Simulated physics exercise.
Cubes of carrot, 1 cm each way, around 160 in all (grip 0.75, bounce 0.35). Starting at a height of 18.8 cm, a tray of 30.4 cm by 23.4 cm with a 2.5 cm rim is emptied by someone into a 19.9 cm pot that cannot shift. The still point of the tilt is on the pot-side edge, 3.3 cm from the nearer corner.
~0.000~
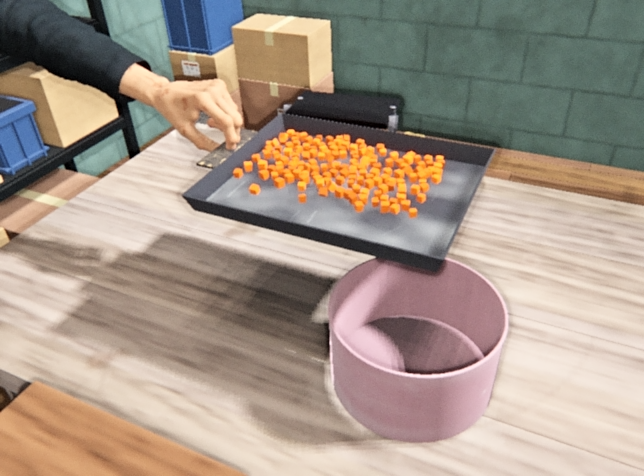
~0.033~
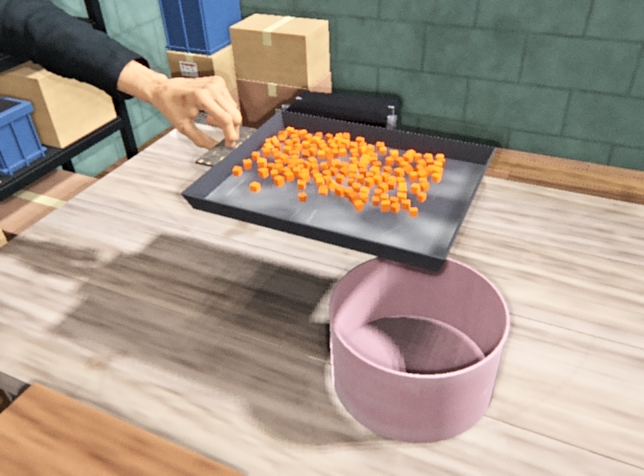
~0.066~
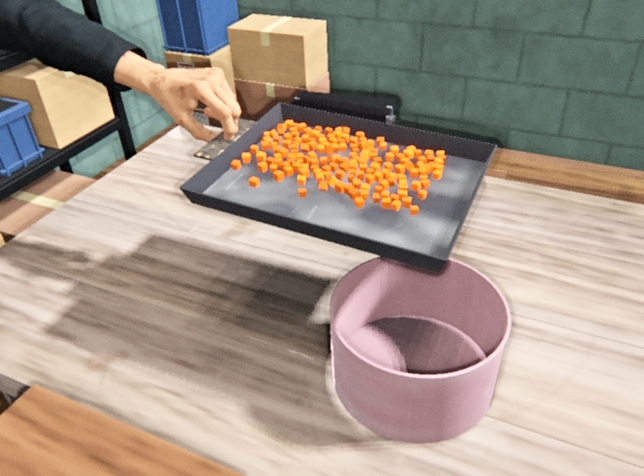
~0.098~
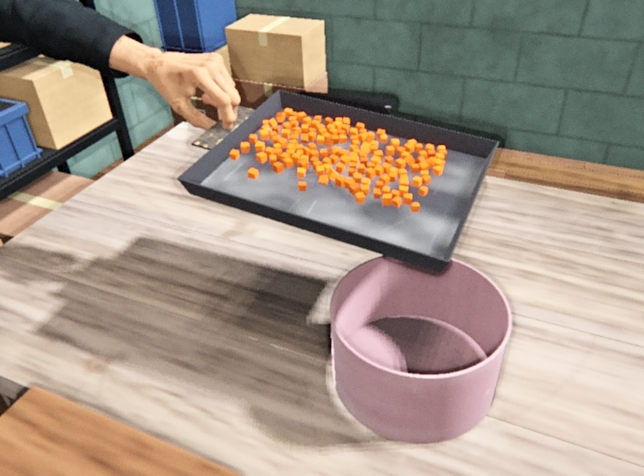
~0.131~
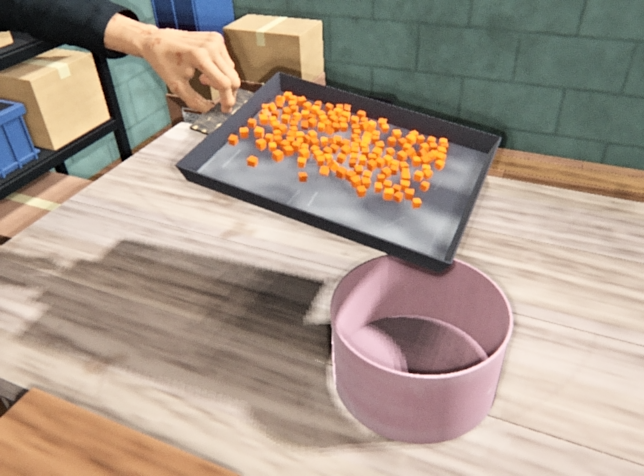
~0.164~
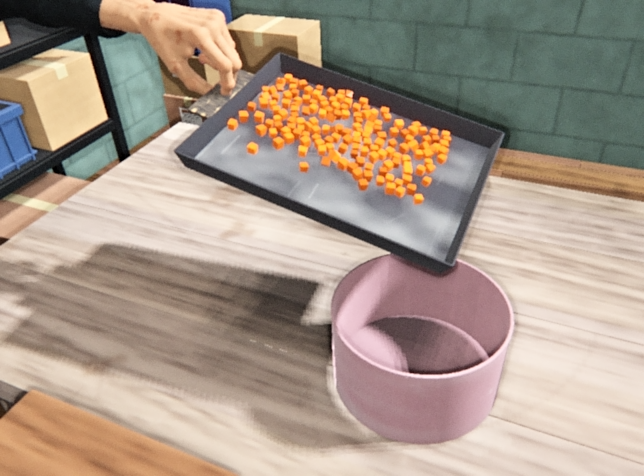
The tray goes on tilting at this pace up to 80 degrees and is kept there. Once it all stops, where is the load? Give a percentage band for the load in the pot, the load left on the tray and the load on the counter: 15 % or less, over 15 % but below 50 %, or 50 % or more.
Pot: In between; tray: Up to 15 %; counter: 50 % or more.
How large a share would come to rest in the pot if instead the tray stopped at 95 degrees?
Estimated share: About 40 %.
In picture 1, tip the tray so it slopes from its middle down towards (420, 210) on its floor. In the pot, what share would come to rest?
Around 15 percent of them.
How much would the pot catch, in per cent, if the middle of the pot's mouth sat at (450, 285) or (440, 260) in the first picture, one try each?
Roughly 30 and 0 percent.
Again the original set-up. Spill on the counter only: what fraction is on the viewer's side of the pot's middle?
About 80 percent of the spill.
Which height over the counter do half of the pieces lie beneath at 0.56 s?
The halfway line is at about 30 cm.
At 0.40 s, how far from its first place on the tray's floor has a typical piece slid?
It has moved some 1 cm from its start.
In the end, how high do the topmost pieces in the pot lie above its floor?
Roughly 1.0 cm up.
Then, at 0.40 s, tilt 48 degrees; the tray holds 100 %, the pot 0 %.
Then, at 0.56 s, tilt 71 degrees; the tray holds 100 %, the pot 0 %.
After 0.84 s, tilt 80 degrees; the tray holds 5 %, the pot 25 %.
At rest (2.1 s), pot 30 %, tray 0 %, counter 70 %.
